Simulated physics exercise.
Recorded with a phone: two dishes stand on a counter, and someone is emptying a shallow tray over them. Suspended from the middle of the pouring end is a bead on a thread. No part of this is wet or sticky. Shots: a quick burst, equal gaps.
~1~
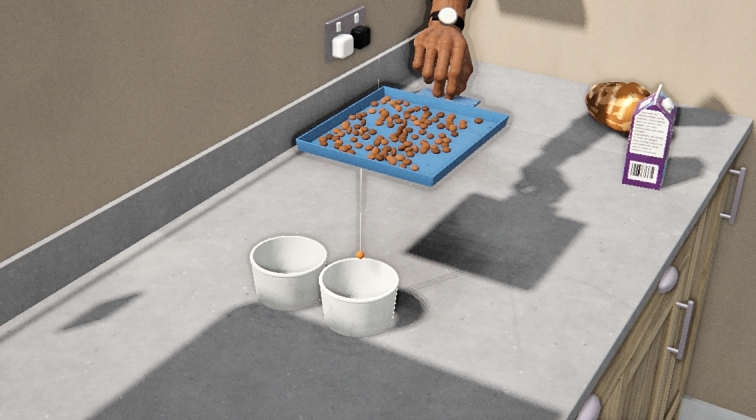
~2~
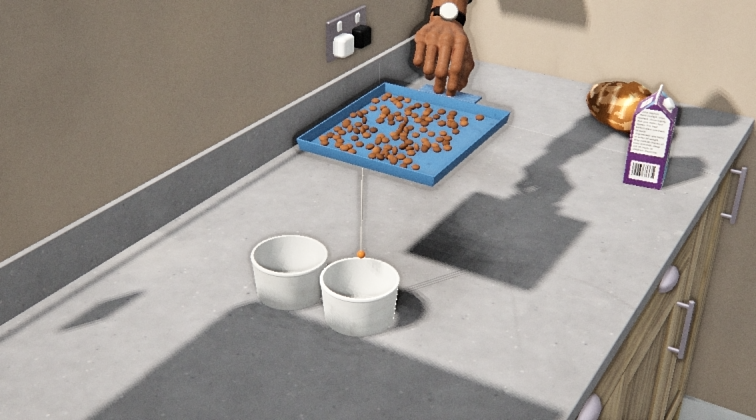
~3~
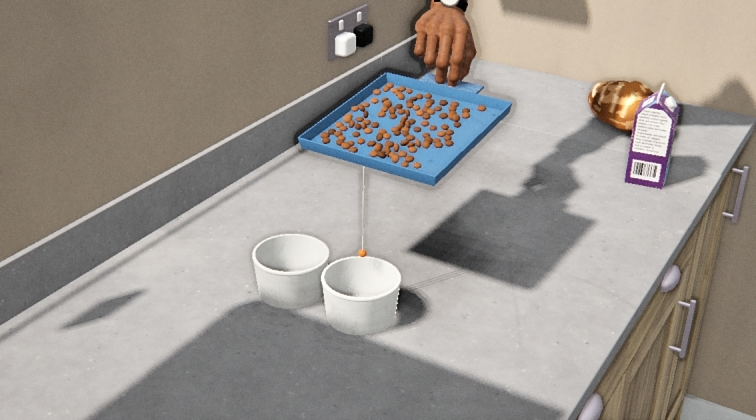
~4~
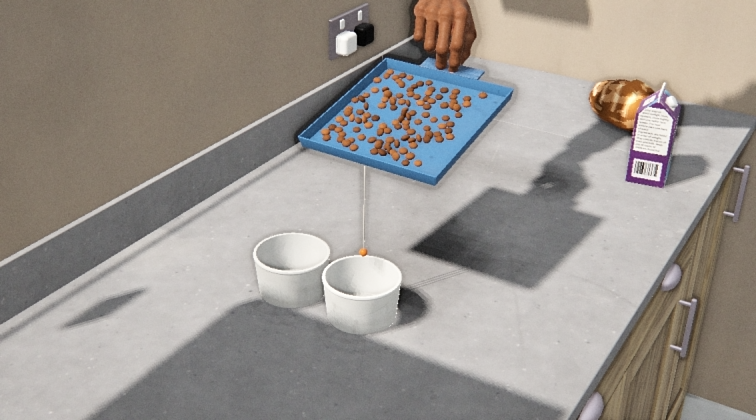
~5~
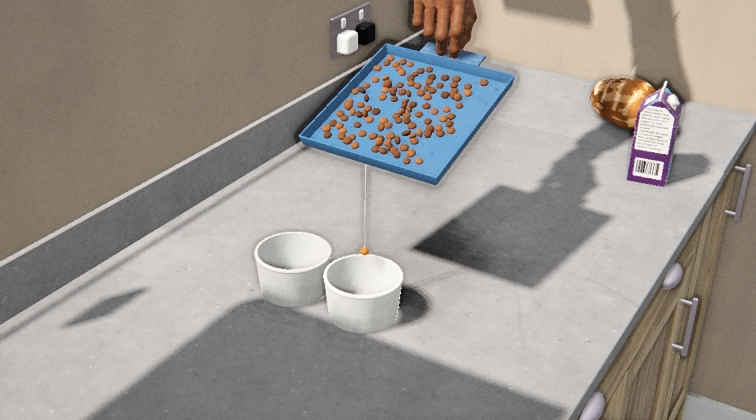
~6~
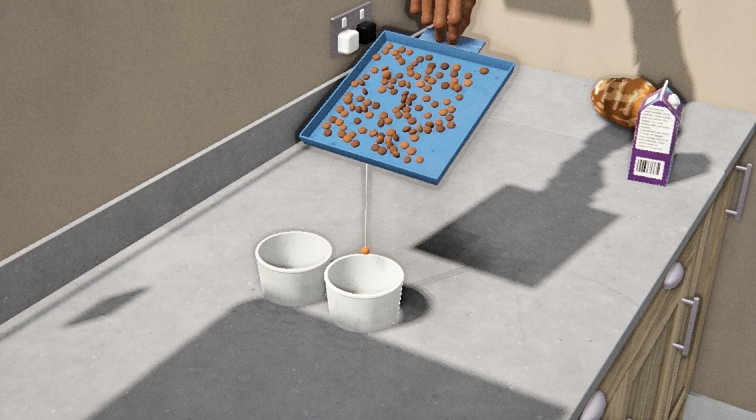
A hand raised the back of a blue tray scattered with brown kibble, slowly tilting it toward two white dishes on a gray counter, while the small orange bead hanging from its front edge barely moved.
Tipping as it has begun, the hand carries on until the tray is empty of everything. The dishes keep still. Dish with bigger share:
The right one.
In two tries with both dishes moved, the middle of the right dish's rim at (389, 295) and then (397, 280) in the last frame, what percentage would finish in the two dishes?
First placement near 90 percent, second near 60 percent.
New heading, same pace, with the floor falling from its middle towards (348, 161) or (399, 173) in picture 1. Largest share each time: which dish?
The first tilt favours the dish to the left, the second the dish to the right.
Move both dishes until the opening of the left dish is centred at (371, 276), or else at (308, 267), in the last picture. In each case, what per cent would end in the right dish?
10 %, 50 %.
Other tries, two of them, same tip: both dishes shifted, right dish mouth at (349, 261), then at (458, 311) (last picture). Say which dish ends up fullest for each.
Place 1 - the dish at right; place 2 - the dish at left.
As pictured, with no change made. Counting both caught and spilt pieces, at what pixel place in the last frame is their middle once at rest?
The centre comes to rest near (361, 317).
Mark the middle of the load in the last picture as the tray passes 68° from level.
Look about (372, 155) in the last picture.
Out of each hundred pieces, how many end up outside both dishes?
It works out to close to 40 per cent.
Shortly afterwards, tray tipped steeply; all but a few on the tray; a little in the air.
Next, tray tipped past a quarter turn; near a quarter on the tray; near a quarter in the right dish; only a few in the left dish; near a quarter outside both; near a quarter in the air.
Some moments later, tray tipped past a quarter turn; near half in the right dish; a little in the left dish; near half outside both.
In the end, tray tipped past a quarter turn; near half in the right dish; a little in the left dish; near half outside both.
